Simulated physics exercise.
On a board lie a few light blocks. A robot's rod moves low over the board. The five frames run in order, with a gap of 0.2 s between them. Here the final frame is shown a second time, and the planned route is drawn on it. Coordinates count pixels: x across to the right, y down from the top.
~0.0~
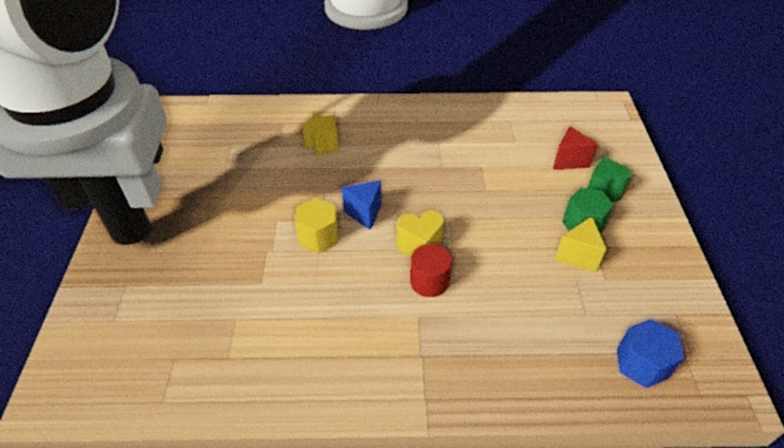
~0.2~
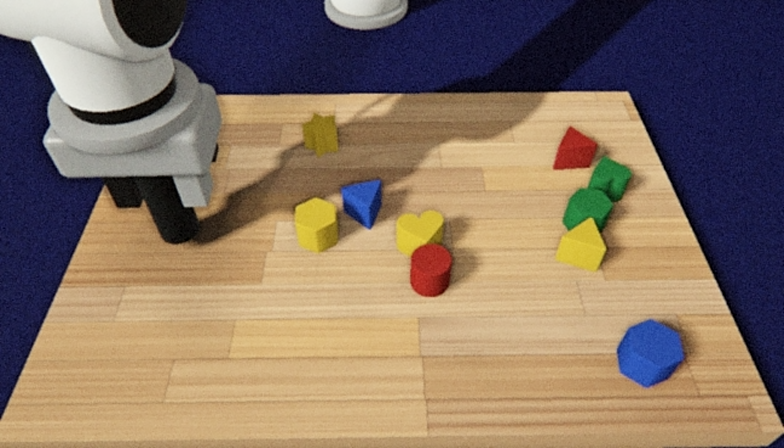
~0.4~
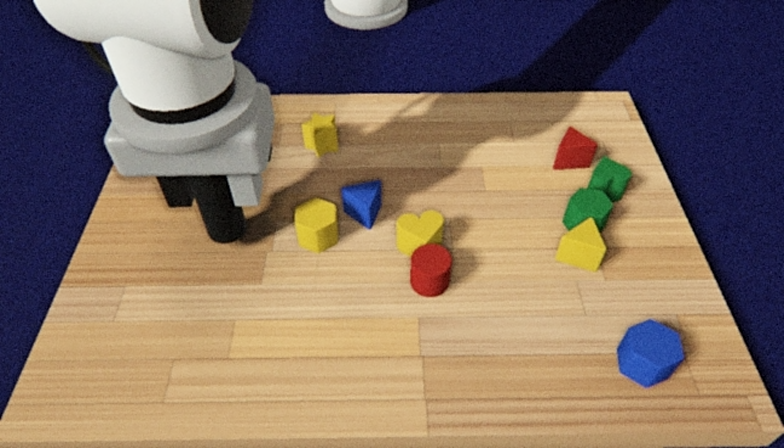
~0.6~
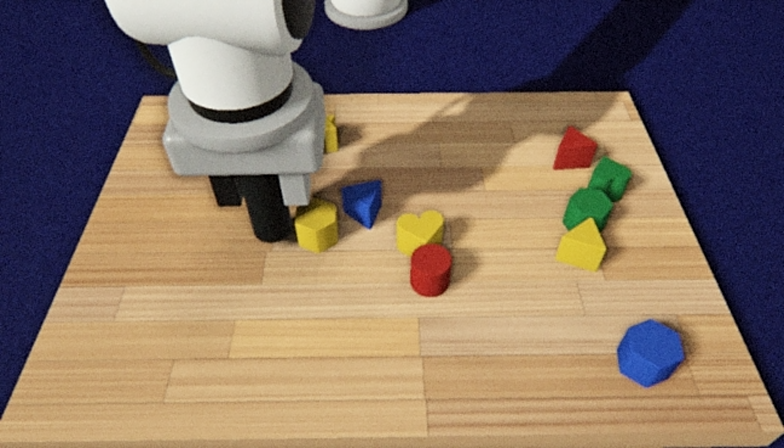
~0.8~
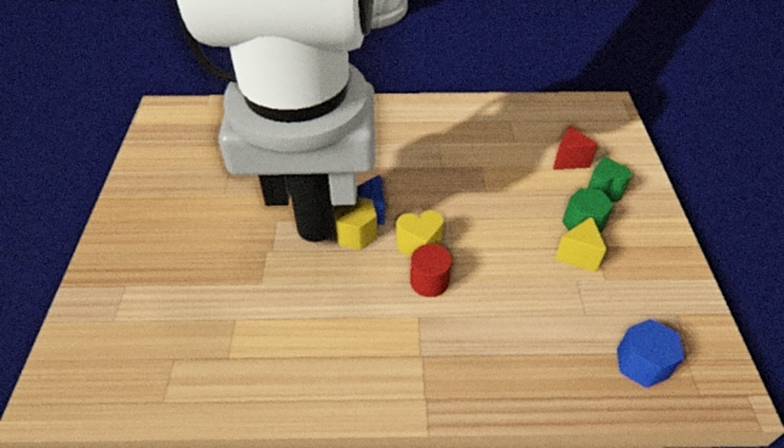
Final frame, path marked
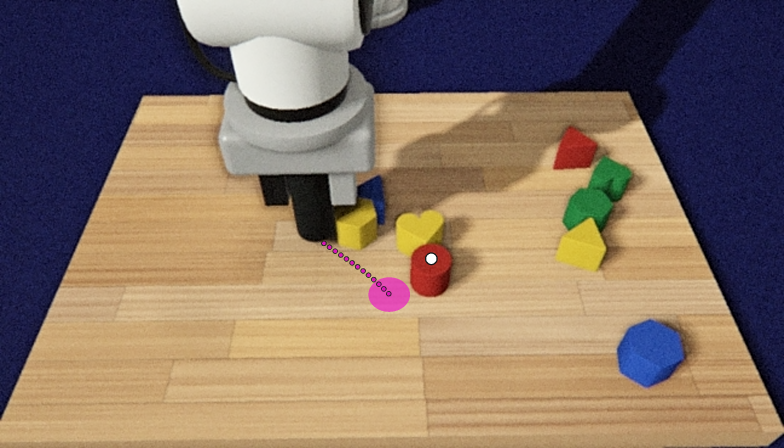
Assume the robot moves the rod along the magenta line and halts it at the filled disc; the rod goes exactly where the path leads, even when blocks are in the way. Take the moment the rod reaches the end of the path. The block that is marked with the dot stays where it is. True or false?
The statement is correct.
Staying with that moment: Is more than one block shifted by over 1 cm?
My answer is no.
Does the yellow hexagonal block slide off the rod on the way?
Yes, I think so.
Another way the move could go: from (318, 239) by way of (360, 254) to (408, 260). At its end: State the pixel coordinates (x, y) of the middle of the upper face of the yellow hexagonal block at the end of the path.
The yellow hexagonal block ends near (401, 205).
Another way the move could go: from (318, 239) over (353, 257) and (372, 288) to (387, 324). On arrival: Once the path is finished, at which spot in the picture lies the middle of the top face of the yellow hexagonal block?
In the picture, that point is around (381, 213).
The drawn path runs from (318, 239) via (342, 256) and (366, 273), ending at (389, 294); the dot is on the red round block.
On the path given first. Halfway along, rod (354, 254); yellow hexagonal block (373, 214), turned 35° anticlockwise.
At the end, rod (389, 283); yellow hexagonal block (373, 214), turned 35° anticlockwise; red round block not moved.
